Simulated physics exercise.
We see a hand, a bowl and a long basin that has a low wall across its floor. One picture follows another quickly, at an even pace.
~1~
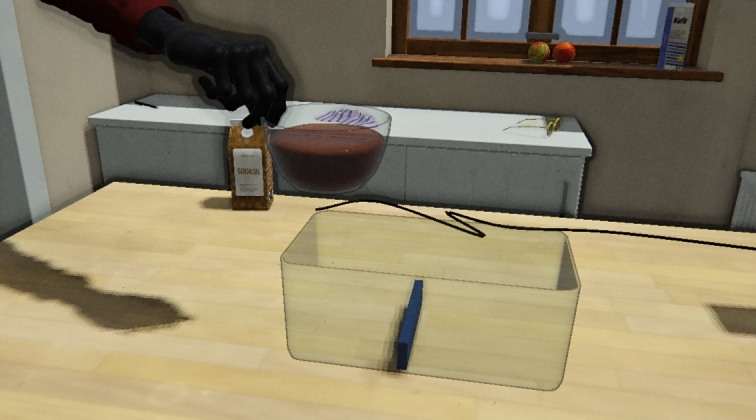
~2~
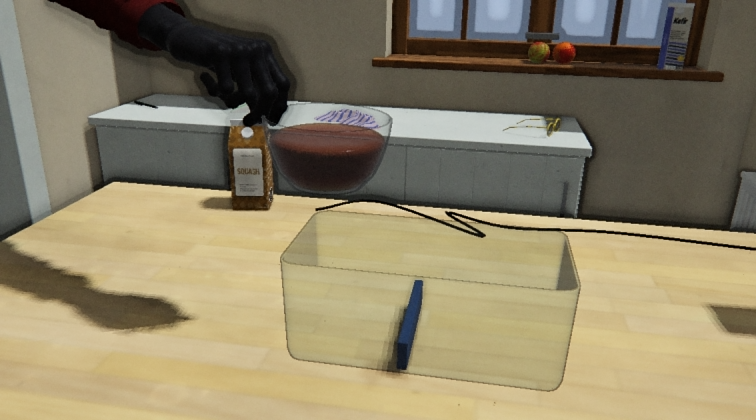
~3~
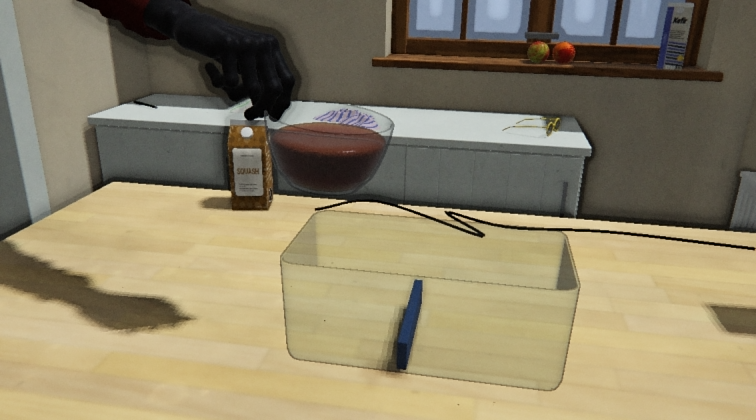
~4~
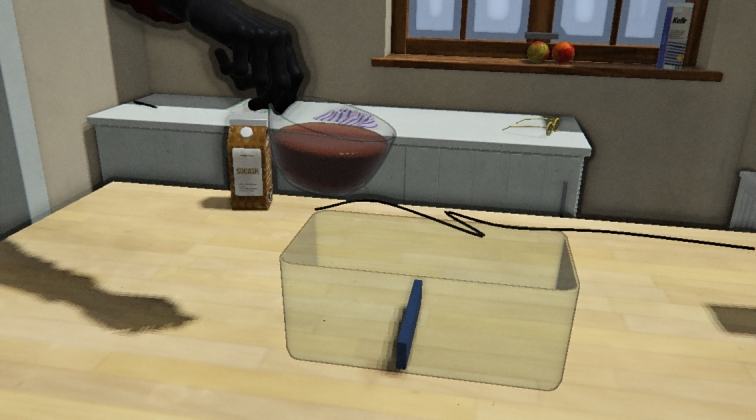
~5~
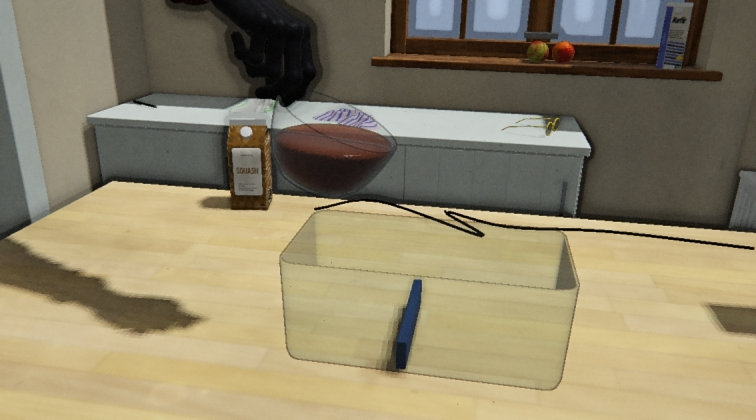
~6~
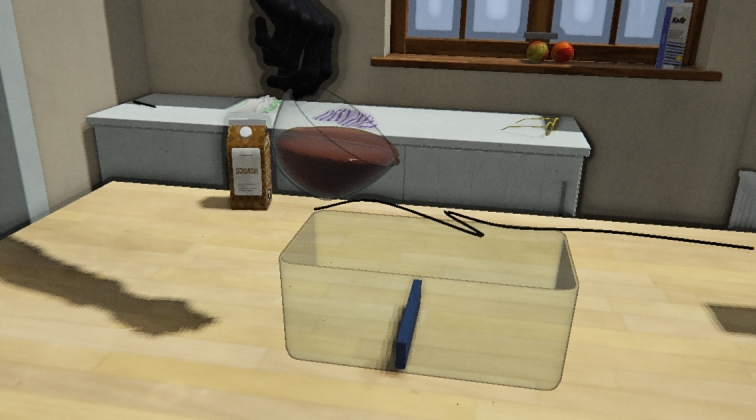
We see a dark hand at a glass bowl of reddish-brown liquid above a wooden table, behind a clear basin with a low blue wall inside. The hand rises and moves right as the bowl tilts steadily to the right.
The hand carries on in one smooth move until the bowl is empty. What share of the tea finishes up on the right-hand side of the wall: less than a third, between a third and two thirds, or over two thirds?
Between a third and two thirds.
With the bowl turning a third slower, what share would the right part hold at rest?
Around 70 in a hundred.
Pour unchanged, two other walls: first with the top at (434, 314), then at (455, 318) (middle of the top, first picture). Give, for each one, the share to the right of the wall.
30 % then 15 %, approximately.
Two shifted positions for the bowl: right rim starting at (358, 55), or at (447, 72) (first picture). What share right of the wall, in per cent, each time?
First try: About 40 %; second try: About 85 %.
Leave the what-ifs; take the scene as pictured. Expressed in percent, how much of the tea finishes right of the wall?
That works out near 60 in every hundred.
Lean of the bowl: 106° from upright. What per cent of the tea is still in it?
Looks like roughly 15 percent is still held.
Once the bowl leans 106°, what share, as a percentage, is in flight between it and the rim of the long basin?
25 in a hundred.
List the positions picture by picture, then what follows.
The first picture shows tilt 0°; pouring edge (390, 122); surface from (273, 132) to (385, 139); the long basin's rim runs from (299, 235) to (572, 260); the wall's top is at (412, 309).
The second picture shows tilt 2°; pouring edge (390, 124); surface from (275, 131) to (386, 139).
The third picture shows tilt 6°; pouring edge (392, 129); surface from (275, 130) to (387, 141).
The fourth picture shows tilt 14°; pouring edge (394, 138); surface from (277, 129) to (390, 143).
The fifth picture shows tilt 24°; pouring edge (395, 150); surface from (278, 131) to (394, 146).
The sixth picture shows tilt 36°; pouring edge (393, 164); surface from (279, 133) to (393, 153); 3 per cent is over the edge.
A moment on, the bowl is tipped right over and 14 per cent is still to pour, 18 is left of the wall and 44 right of it.
Next, the bowl is tipped right over and 0 per cent is still to pour, 42 is left of the wall and 57 right of it.
Then the bowl is tipped right over and 0 per cent is still to pour, 41 is left of the wall and 58 right of it.
Later the bowl is tipped right over and 0 per cent is still to pour, 41 is left of the wall and 58 right of it.
Finally, 41 per cent lies left of the wall, 58 right of it and 1 outside.
